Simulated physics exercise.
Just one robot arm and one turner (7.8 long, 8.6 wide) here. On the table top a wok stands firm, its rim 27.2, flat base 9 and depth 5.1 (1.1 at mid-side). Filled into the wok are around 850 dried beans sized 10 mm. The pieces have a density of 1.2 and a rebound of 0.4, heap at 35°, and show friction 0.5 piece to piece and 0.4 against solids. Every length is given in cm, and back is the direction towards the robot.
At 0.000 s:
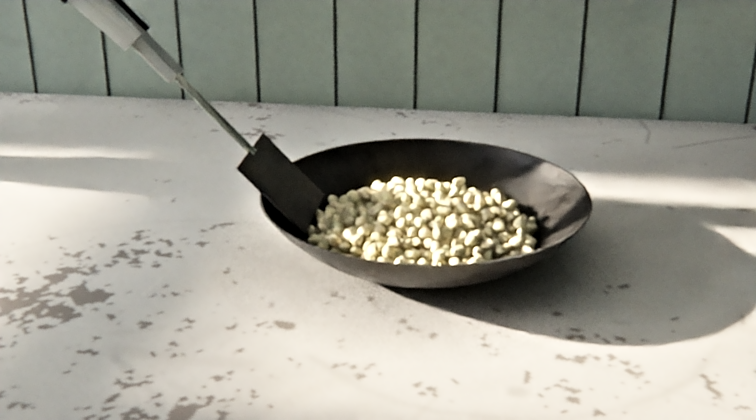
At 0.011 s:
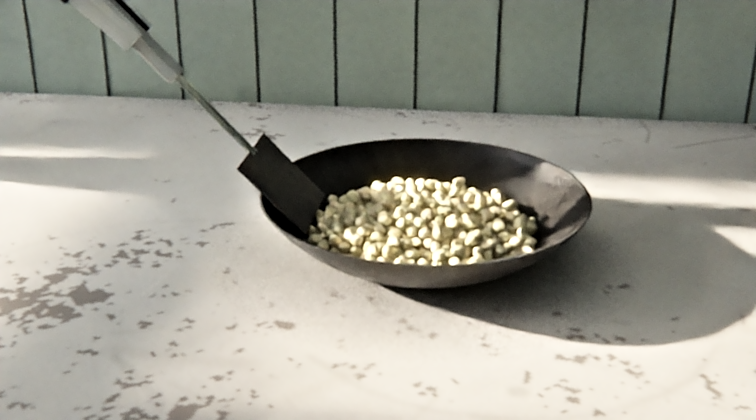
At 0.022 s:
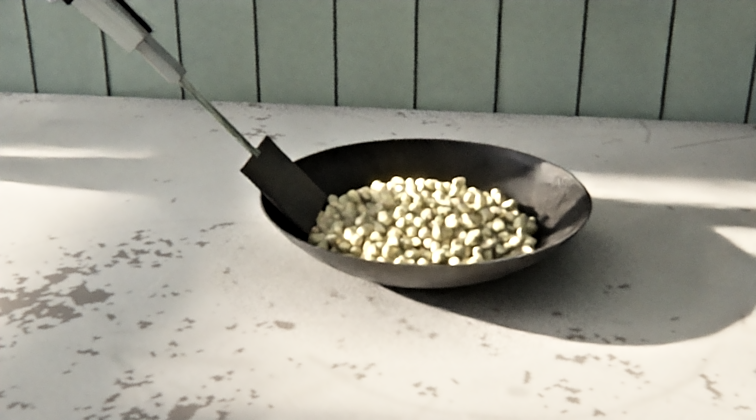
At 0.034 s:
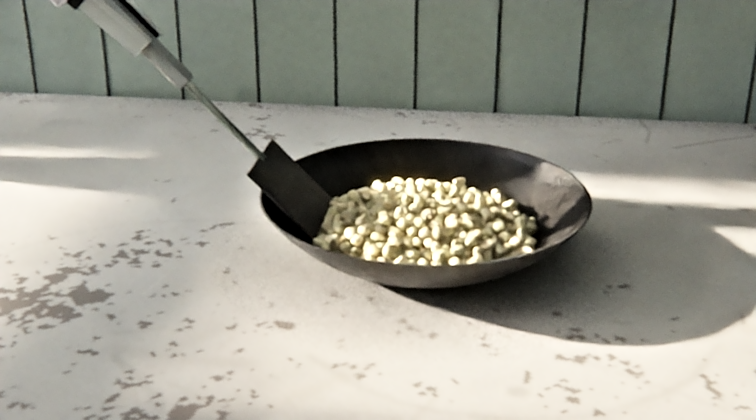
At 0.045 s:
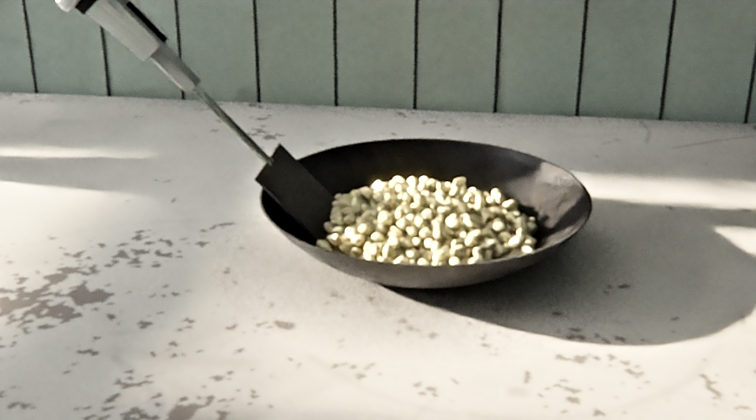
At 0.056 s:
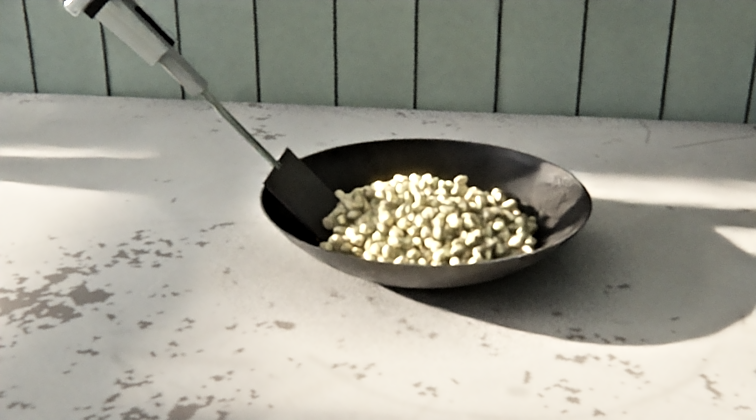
A robot arm slowly pushes a dark turner rightward into pale beans in a black wok.
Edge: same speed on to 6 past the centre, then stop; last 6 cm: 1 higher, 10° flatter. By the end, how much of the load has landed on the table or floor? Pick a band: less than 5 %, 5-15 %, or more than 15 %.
It falls in the band 5-15 %.
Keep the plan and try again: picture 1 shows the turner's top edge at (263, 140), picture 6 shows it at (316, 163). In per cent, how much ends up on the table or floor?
Close to 25 in a hundred.
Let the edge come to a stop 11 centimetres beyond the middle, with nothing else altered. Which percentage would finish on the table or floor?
Estimate: Approx. 45 %.
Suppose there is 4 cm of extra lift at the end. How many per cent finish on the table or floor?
It comes to near 5 percent.
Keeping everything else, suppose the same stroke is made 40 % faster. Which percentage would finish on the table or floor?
In that case, close to 10 per cent.
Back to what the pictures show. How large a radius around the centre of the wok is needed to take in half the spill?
Looks like roughly 18 centimetres to me.
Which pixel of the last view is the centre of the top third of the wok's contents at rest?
I'd say around pixel (537, 204).
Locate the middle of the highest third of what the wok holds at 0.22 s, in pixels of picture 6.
I'd say close to (521, 209).
After 0.14 s, sloping 46°, highest piece 5 above the table; 851 in the wok.
After 0.22 s, sloping 42°, highest piece 6 above the table; 851 in the wok.
After 0.46 s, sloping 36°, highest piece 7 above the table; 764 in the wok, 81 on the table or floor, 6 on the blade or in flight.
After 1.51 s, sloping 36°, highest piece 7 above the table; 763 in the wok, 88 on the table or floor.
In the end, 763 in the wok, 88 on the table or floor. That is 10 % on the table or floor.
